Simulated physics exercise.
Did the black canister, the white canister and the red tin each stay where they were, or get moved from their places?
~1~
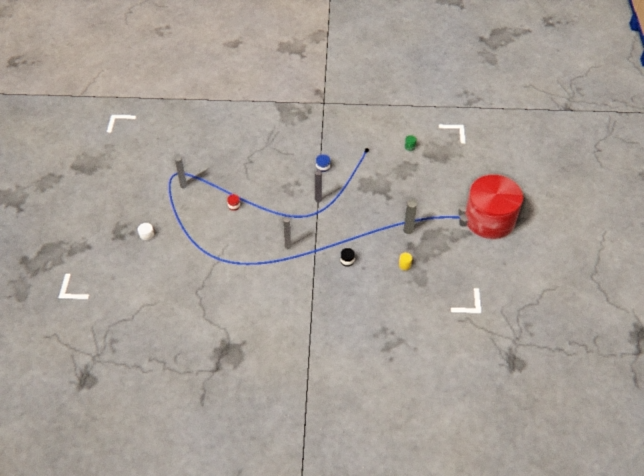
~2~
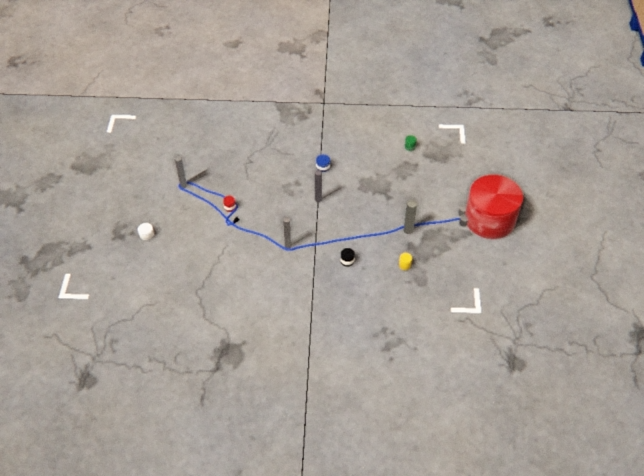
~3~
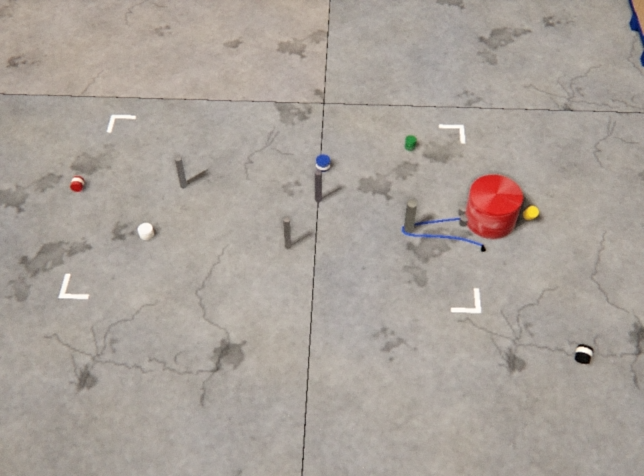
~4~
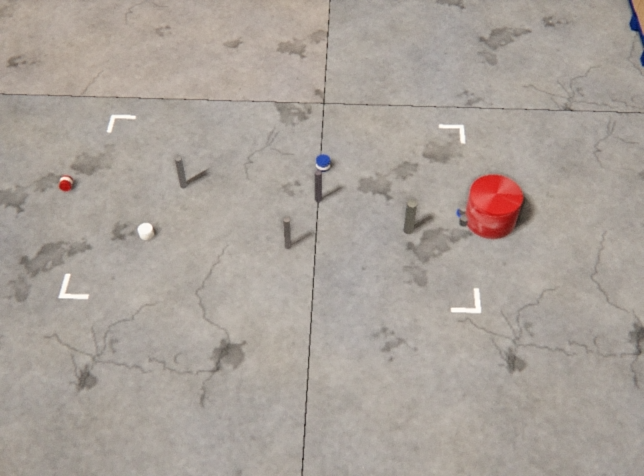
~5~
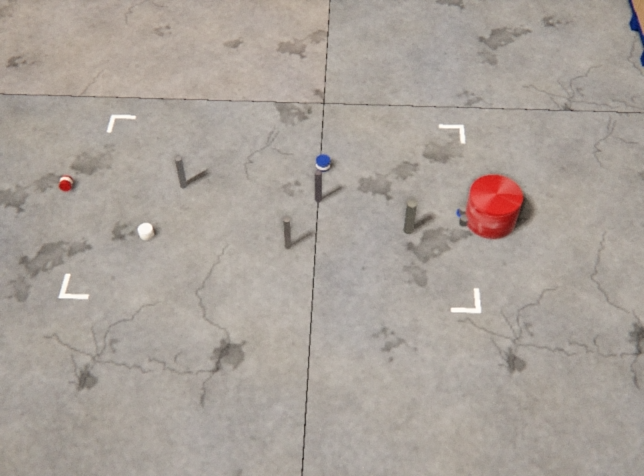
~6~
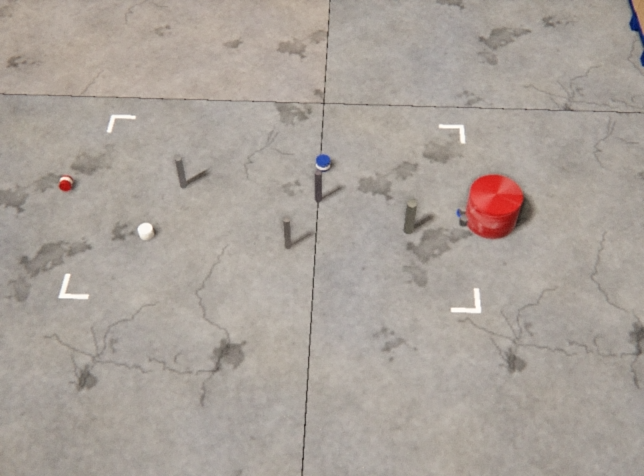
The white canister stayed put, but the black canister and the red tin were both moved from their places.
